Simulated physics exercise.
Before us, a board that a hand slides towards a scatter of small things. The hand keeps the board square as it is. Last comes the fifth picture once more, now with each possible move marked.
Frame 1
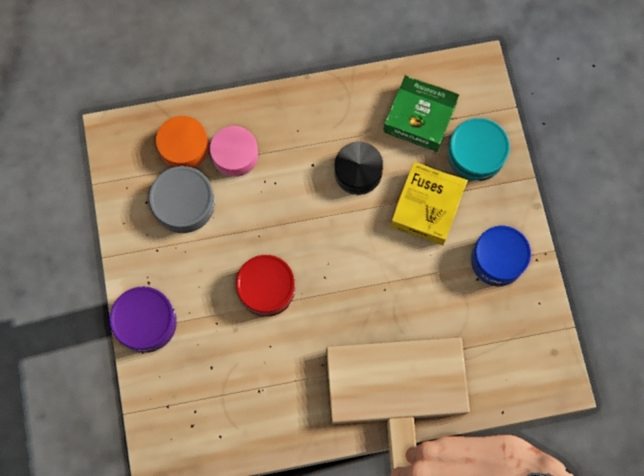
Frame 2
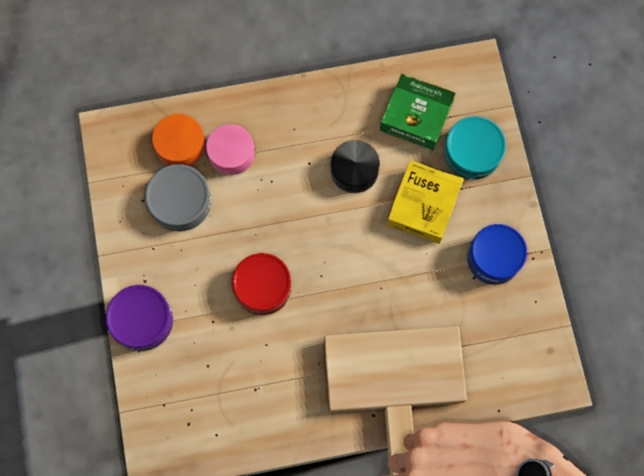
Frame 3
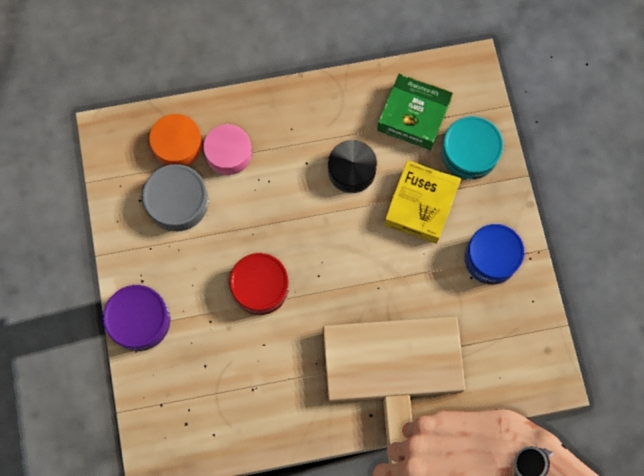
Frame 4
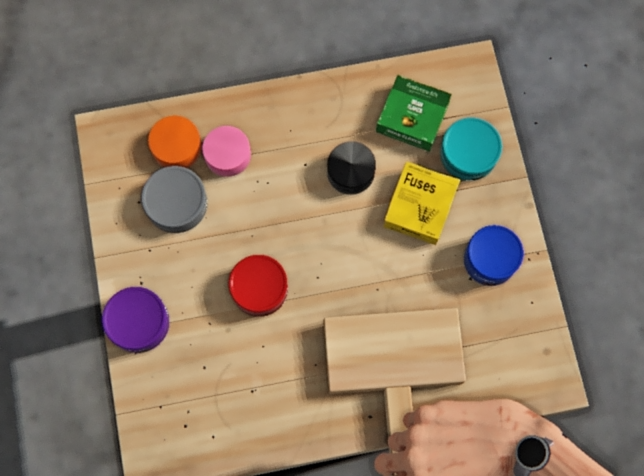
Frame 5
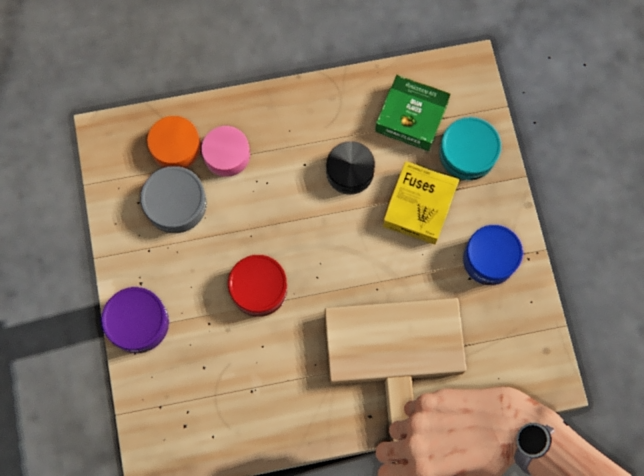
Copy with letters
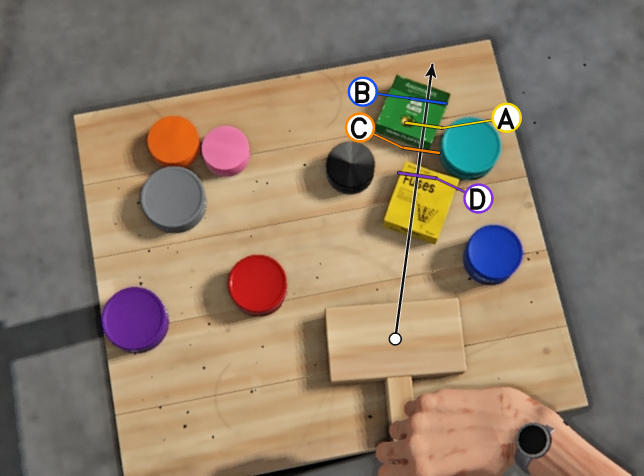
A hand slid a flat wooden board on a handle slowly up the planked tabletop, moving it only a little, while the scattered colourful round pots, green packet and yellow fuse box stayed put.
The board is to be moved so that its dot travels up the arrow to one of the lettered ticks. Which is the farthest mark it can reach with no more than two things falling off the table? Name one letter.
No farther than B.
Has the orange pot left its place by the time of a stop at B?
No.
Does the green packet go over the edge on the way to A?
Yes.
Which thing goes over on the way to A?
The green packet goes over.
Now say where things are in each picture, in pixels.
Red jar (266, 286); black tin (358, 169); green packet (421, 114), in the first picture.
Board (395, 368); purple tub (140, 319), in the second picture.
Board (393, 358); turquoise jar (472, 148), in the third picture.
Board (394, 350); pink pot (227, 151), in the fourth picture.
Board (395, 339); yellow box (421, 204); red jar (258, 286); black tin (350, 168), in the fifth picture.
On the marked copy, A at (424, 126); B at (428, 101); C at (421, 151); D at (417, 176); the arrow from (395, 339) to (432, 64); the white dot at (395, 339).
With B. Early on, board (406, 254); blue jar (500, 249); yellow box (411, 185).
Further on, board (418, 169); green packet (408, 49); turquoise jar (475, 104).
At the end, board (426, 106); green packet over the edge; yellow box over the edge; two fallen.
As for the rest, A is within the limit but short; C is within the limit but short; D is within the limit but short.
